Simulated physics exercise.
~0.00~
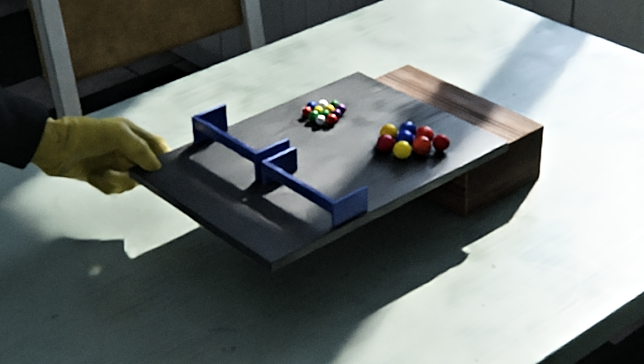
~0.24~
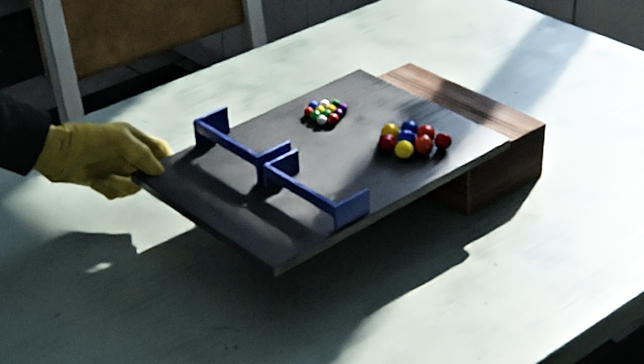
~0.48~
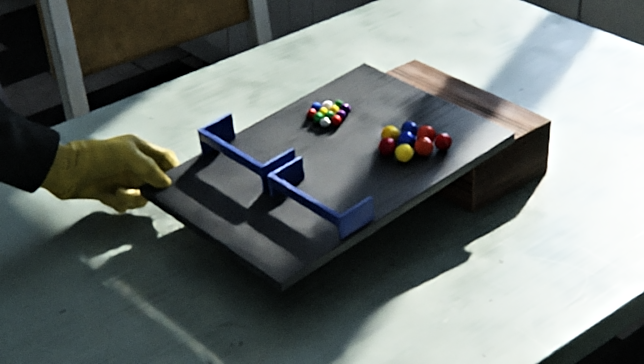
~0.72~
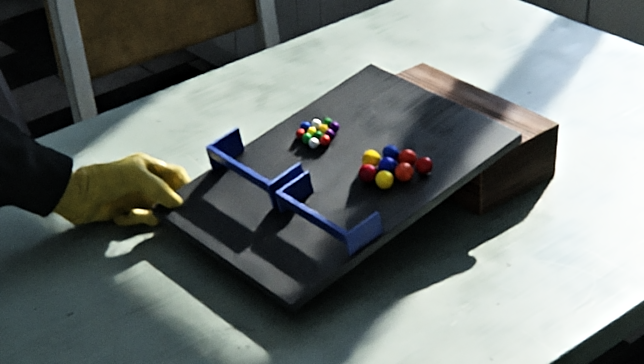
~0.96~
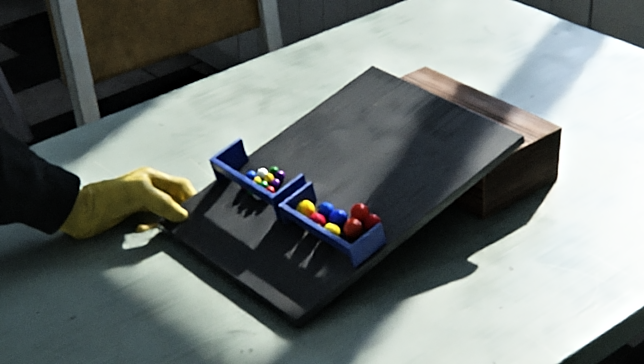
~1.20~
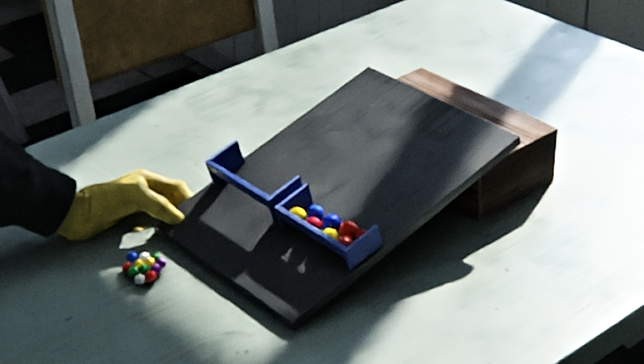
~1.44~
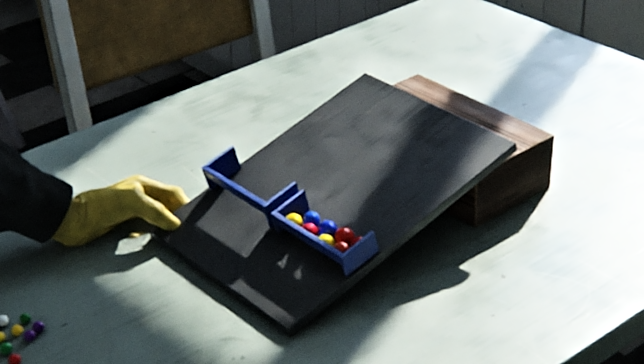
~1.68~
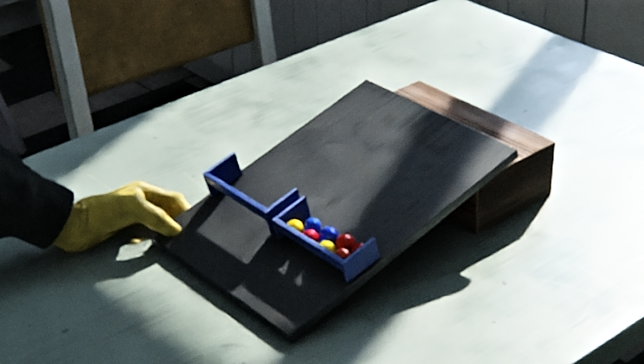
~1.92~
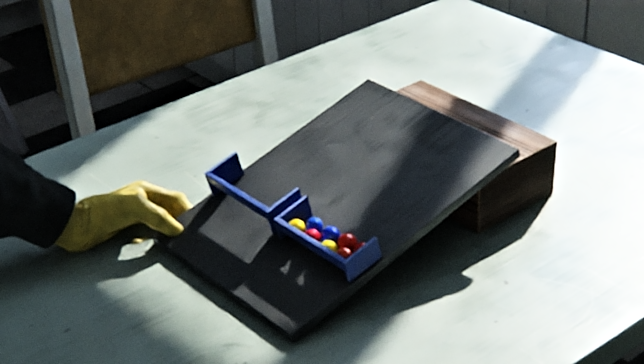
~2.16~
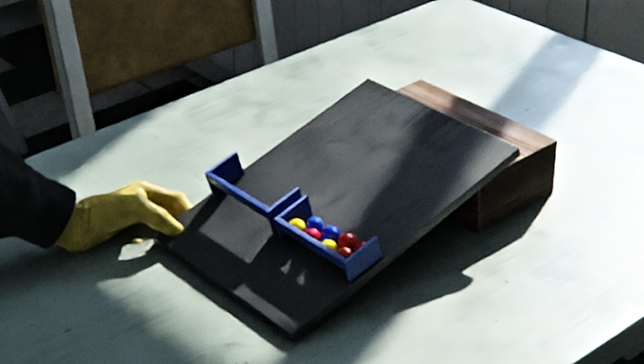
A gloved hand lowered its end of a dark board, and two clusters of colourful balls rolled down toward the blue bars; the smaller balls slipped under theirs and rolled off across the table, while the larger ones stayed caught behind the other.
